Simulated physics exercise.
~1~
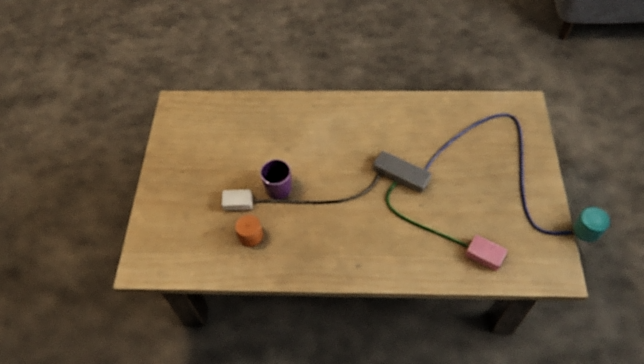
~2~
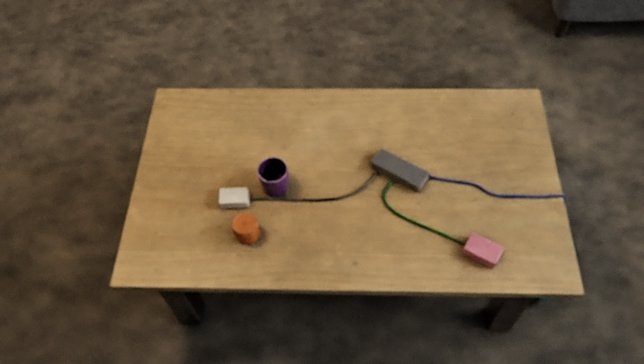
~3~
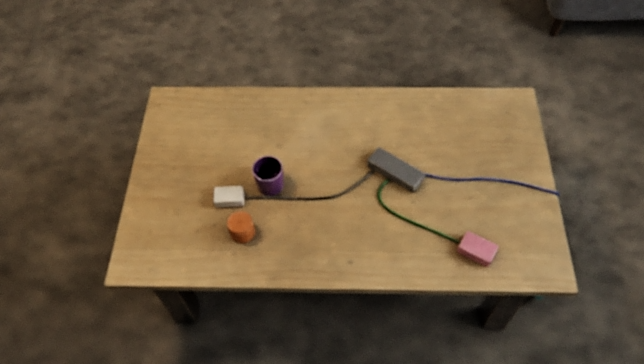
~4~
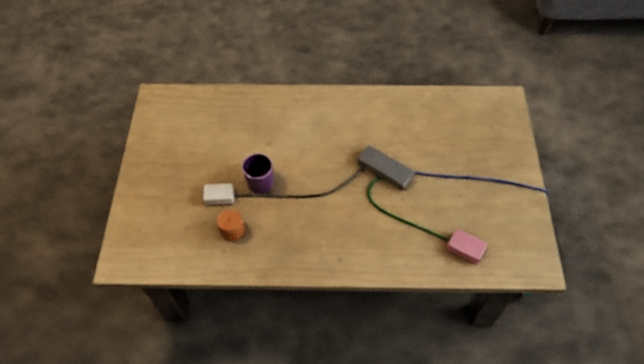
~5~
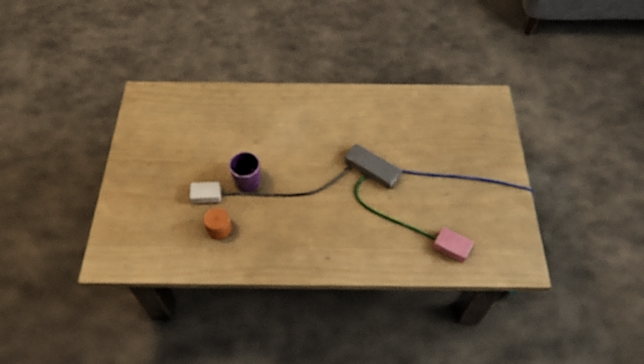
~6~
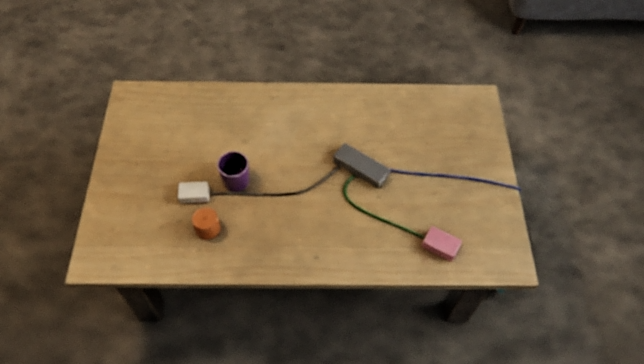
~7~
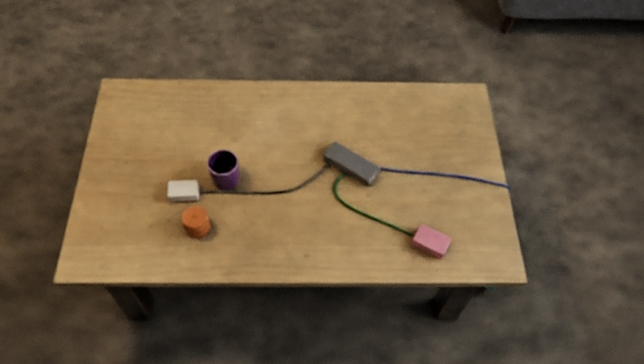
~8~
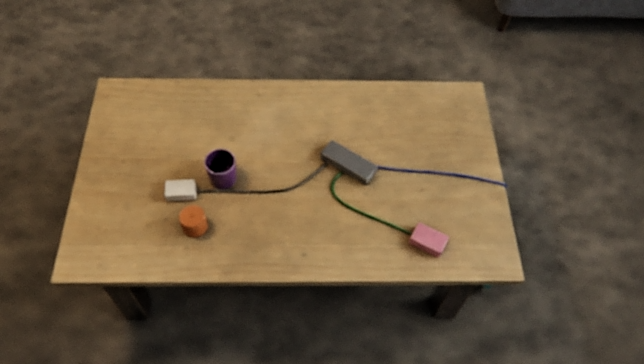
The teal cup-like object at the table's right edge dropped out of sight, pulling its looped blue cable nearly straight over the side, while the grey strip, pink and white blocks, orange tub and purple mug stayed put on the wooden top.
